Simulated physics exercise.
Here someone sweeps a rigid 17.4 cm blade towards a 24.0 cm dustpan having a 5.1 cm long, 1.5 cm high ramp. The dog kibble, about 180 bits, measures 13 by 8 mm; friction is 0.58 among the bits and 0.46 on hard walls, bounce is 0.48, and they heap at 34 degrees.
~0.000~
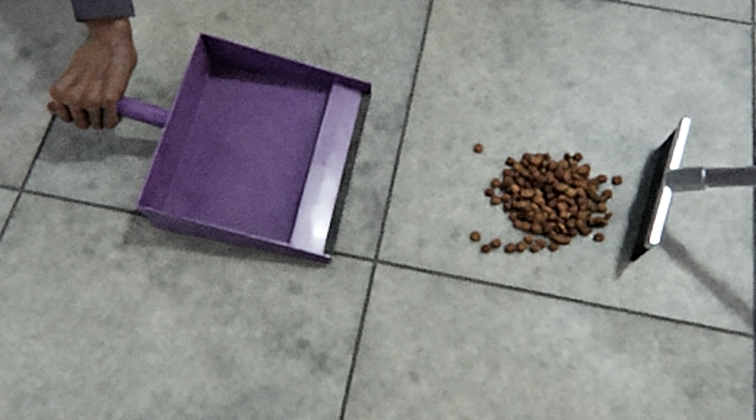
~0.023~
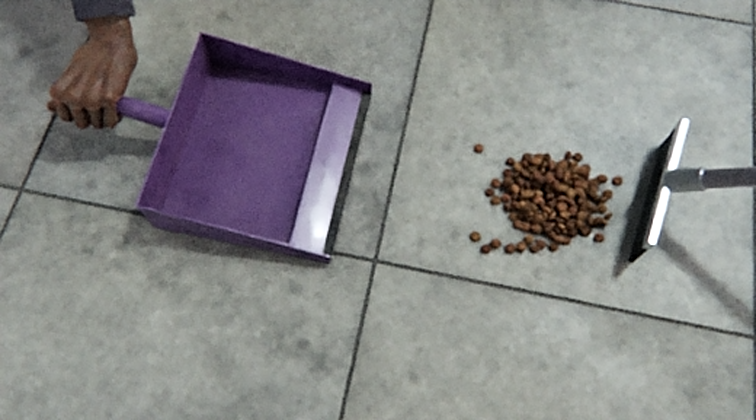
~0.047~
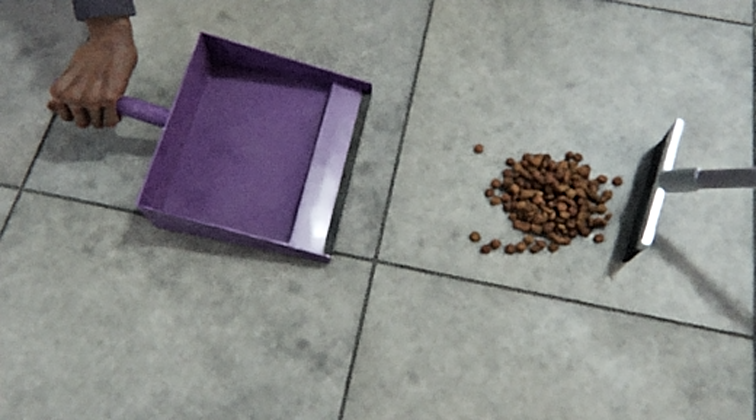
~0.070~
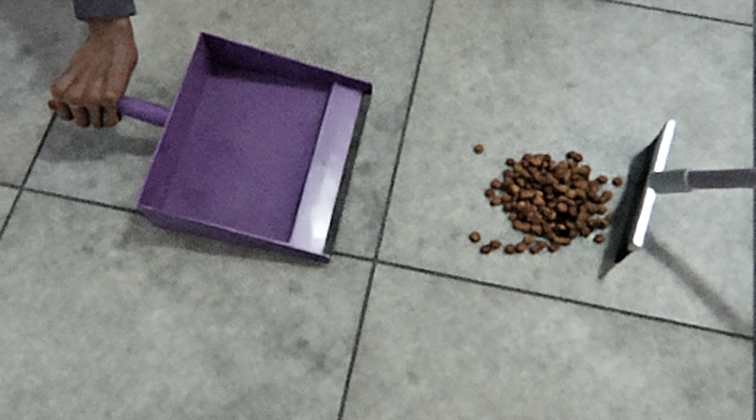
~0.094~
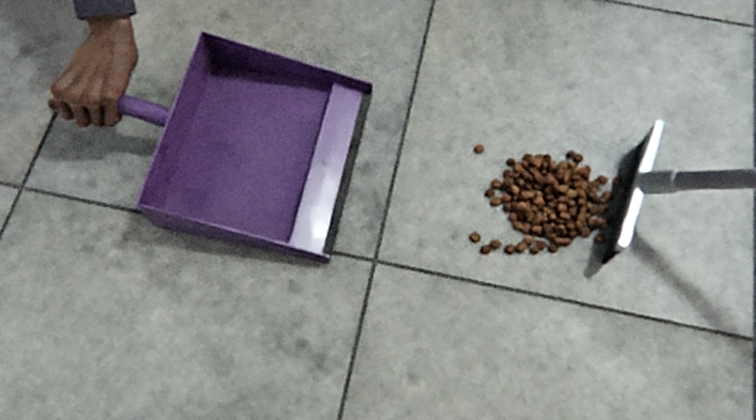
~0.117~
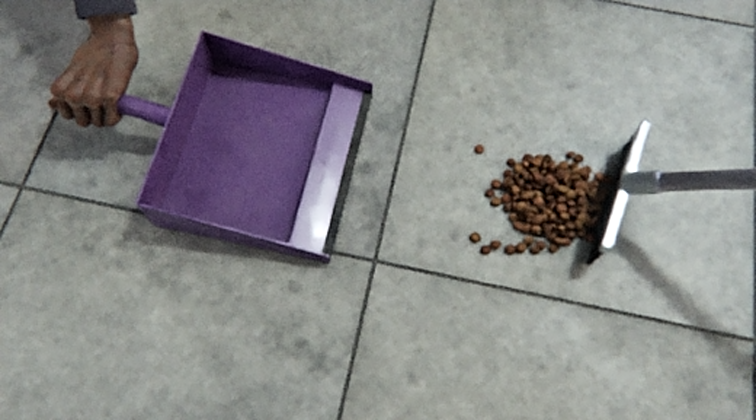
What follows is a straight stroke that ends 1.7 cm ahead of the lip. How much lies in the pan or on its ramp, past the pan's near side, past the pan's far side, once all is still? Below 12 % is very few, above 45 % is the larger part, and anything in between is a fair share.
In the pan or on its ramp: A fair share, past the pan's near side: Very few, past the pan's far side: Very few.
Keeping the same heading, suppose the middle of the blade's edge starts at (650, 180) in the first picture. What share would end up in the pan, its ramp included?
Estimate: ~ 35 %.
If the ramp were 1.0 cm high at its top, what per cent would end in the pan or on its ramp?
It would be near 25 per cent.
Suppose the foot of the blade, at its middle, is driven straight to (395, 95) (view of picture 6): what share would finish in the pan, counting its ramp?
That comes to near 20 percent.
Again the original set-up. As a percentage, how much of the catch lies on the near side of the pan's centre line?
About 90 %.
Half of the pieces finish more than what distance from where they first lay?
The figure is about 24 cm.
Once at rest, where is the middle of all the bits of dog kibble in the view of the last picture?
I'd put it at about (363, 174).
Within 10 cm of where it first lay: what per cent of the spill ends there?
5 percent, roughly.
Then, at 0.31 s, middle of the blade 18 cm from the lip; 0 % over the lip, far side 5 %, near side 0 %.
After 0.44 s, middle of the blade 8 cm from the lip; 0 % over the lip, far side 5 %, near side 0 %.
After 0.70 s, middle of the blade 3 cm from the lip; 20 % over the lip, far side 5 %, near side 5 %.
By 1.2 s all is still; pan 20 %, near side 5 %, far side 5 %, in front of the lip or behind the blade 70 %.
